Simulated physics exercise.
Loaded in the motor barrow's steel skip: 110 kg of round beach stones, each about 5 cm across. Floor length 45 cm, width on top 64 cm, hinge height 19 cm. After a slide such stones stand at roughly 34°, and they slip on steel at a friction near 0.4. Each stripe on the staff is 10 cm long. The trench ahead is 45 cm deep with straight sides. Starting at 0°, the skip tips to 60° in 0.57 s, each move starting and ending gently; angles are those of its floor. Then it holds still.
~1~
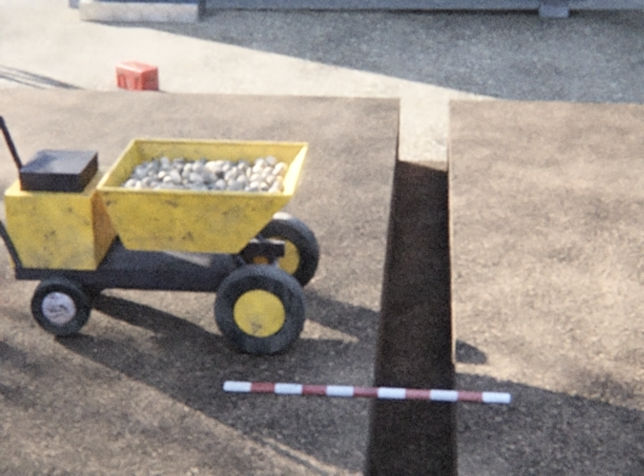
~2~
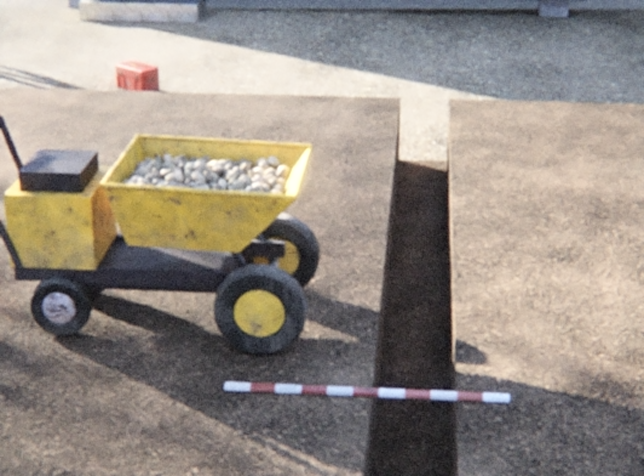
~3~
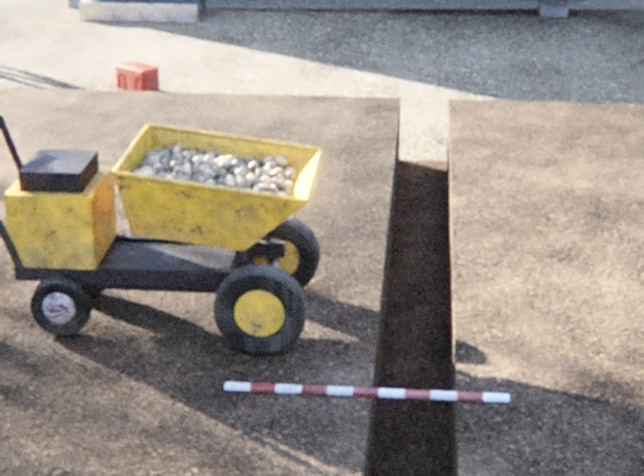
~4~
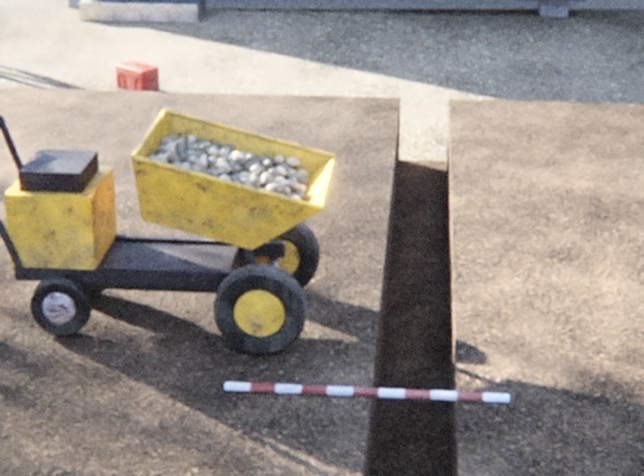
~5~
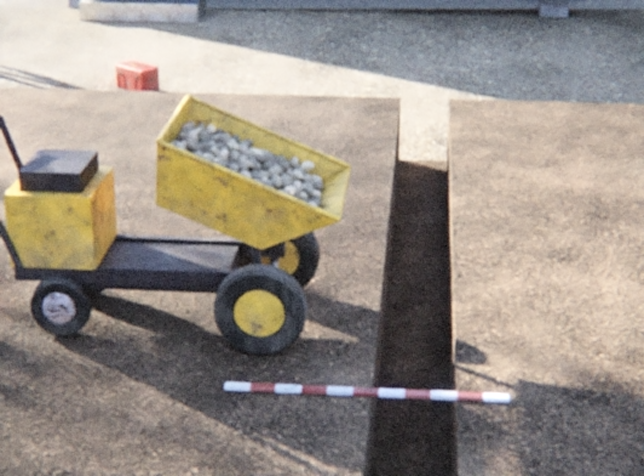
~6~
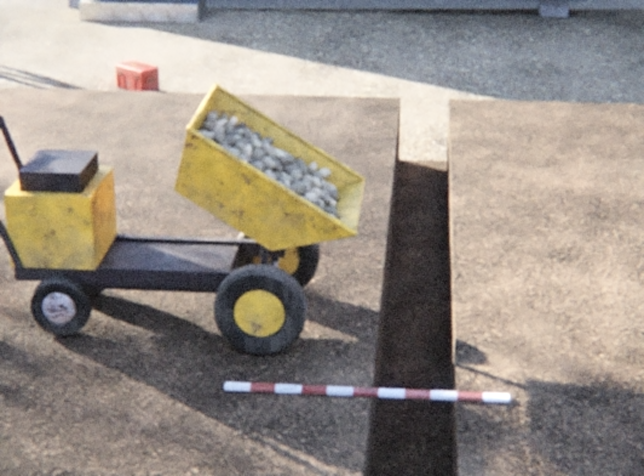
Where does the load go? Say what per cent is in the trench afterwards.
About 55 per cent.
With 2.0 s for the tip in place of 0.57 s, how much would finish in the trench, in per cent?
It would be near 90 per cent.
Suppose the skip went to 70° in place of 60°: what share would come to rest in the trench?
Then about 45 per cent.
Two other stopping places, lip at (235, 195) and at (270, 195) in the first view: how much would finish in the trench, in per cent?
Near 80 per cent from the first place, 75 from the second.
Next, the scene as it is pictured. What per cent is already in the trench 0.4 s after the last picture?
Some 20 per cent.
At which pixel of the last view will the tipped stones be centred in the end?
Near (446, 396).
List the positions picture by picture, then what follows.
The first picture shows lip at (292, 196), floor tilted 0°, highest stones at (216, 171).
The second picture shows lip at (296, 197), floor tilted 2°, highest stones at (199, 169).
The third picture shows lip at (307, 201), floor tilted 7°, highest stones at (191, 162).
The fourth picture shows lip at (323, 209), floor tilted 14°, highest stones at (182, 149).
The fifth picture shows lip at (340, 220), floor tilted 23°, highest stones at (192, 135).
In the sixth picture, the skip is at 32°, its lip at (356, 234); the top of the load is at (215, 123).
Then, 0.1 s after the last picture the floor is at 51°, 100 % in the skip; the foremost stones are at (362, 240).
Then, 0.4 s after the last picture the floor is at 60°, 82 % in the skip, 18 % in the trench; the foremost stones are at (454, 315).
Then, 0.7 s after the last picture the floor is at 60°, 29 % in the skip, 28 % in the trench, 43 % past the trench; the foremost stones are at (610, 328).
Then, 2.7 s after the last picture the floor is at 60°, 0 % in the skip, 55 % in the trench, 45 % past the trench; the foremost stones are past the picture's edge.
